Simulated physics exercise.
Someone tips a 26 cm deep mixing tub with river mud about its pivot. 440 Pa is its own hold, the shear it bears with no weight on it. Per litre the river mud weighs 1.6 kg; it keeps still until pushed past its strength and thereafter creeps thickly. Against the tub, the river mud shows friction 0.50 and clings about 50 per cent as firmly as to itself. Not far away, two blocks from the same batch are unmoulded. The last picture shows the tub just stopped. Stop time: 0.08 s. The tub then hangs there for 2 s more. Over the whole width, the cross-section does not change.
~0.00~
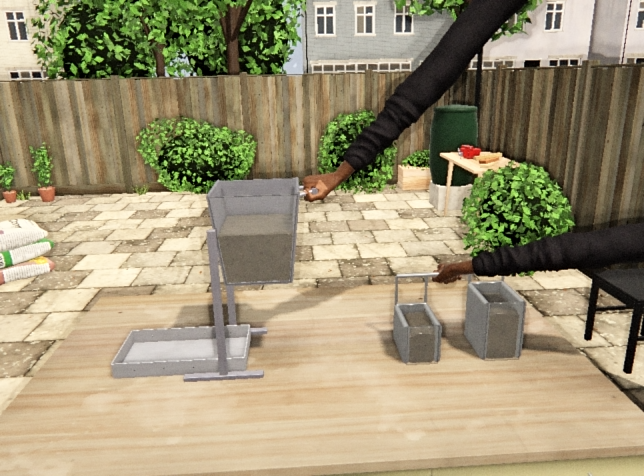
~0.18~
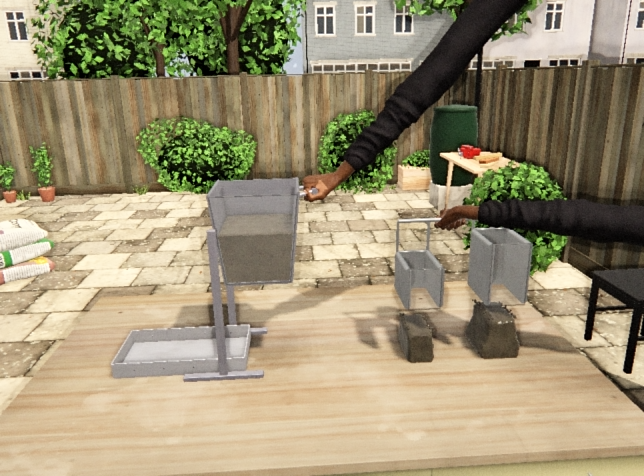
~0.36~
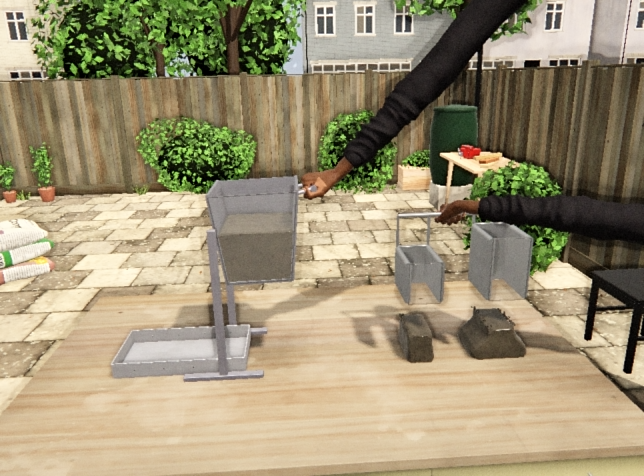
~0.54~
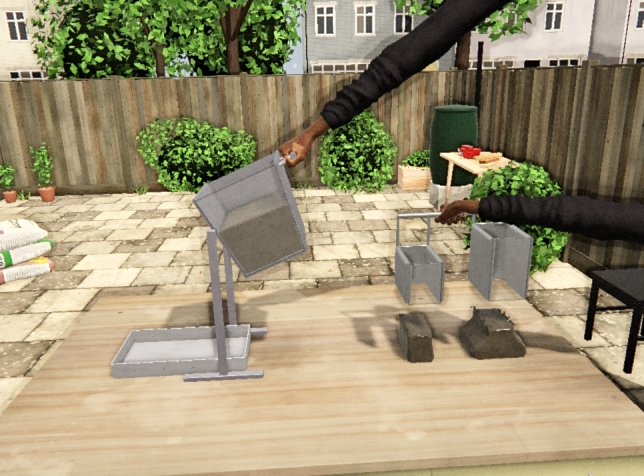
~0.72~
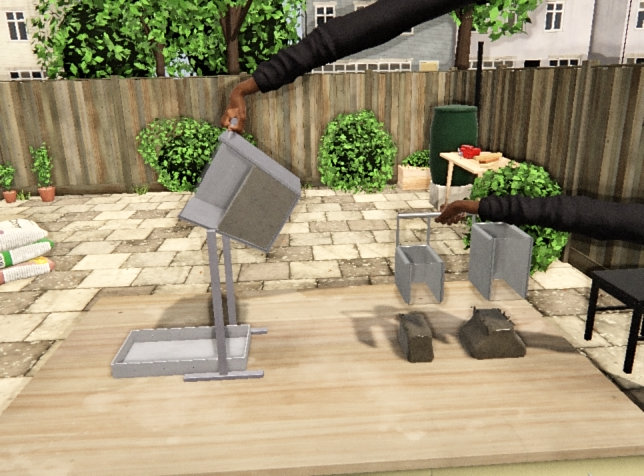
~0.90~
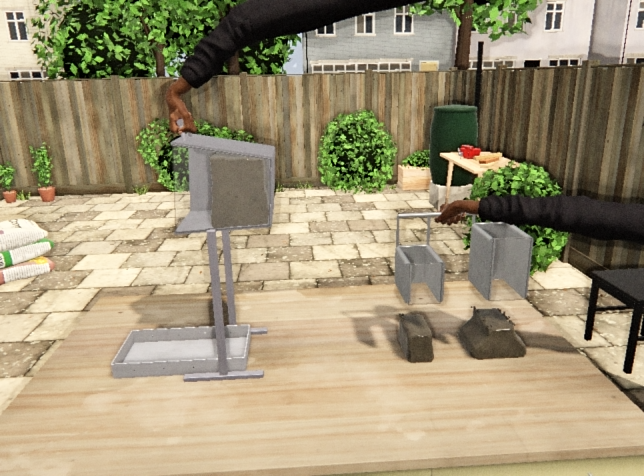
On a wooden table in a fenced yard, two moulds are lifted off dark mud blocks, which slump, the right one more; then a hand swings the raised grey tub of mud leftward about its pivot onto its side.
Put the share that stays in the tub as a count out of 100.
The share that stays is about 70 out of 100.
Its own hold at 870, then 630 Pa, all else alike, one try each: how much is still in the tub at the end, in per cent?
100 in a hundred, followed by 100 in a hundred.
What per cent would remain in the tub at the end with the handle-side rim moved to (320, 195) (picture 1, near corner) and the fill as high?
The tub would end up holding some 50 % of it.
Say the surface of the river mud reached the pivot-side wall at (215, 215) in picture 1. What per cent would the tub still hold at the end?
Then roughly 50 %.
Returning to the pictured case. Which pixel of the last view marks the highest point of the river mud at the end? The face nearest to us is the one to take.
On the near face, the top ends up close to (238, 196).
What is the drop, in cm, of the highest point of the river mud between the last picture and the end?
Roughly 11 cm.
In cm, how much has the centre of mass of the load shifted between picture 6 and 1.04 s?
Looks like around 5 cm to me.
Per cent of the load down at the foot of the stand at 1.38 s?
I'd say close to 0 per cent of it.
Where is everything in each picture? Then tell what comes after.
Handle-side rim at (296, 194), tilt 0 degrees; crest of the river mud at (289, 233); block heights 11 cm, 16 cm (left to right), in the first picture.
Handle-side rim at (296, 194), tilt 0 degrees; crest of the river mud at (289, 233); block heights 10 cm, 14 cm (left to right), in the second picture.
Handle-side rim at (295, 191), tilt 2 degrees; crest of the river mud at (291, 231); block heights 10 cm, 11 cm (left to right), in the third picture.
Handle-side rim at (273, 164), tilt 23 degrees; crest of the river mud at (287, 205); block heights 10 cm, 11 cm (left to right), in the fourth picture.
Handle-side rim at (219, 140), tilt 58 degrees; crest of the river mud at (257, 168); block heights 10 cm, 11 cm (left to right), in the fifth picture.
Handle-side rim at (172, 146), tilt 86 degrees; crest of the river mud at (220, 158); block heights 10 cm, 11 cm (left to right), in the sixth picture.
After 1.04 s, the tub is at 86 degrees and holds 100 %.
After 1.21 s, the tub is at 86 degrees and holds 85 %.
After 1.38 s, the tub is at 86 degrees and holds 72 %.
After 1.55 s, the tub is at 86 degrees and holds 70 %.
After 2.90 s, the tub is at 86 degrees and holds 70 %.
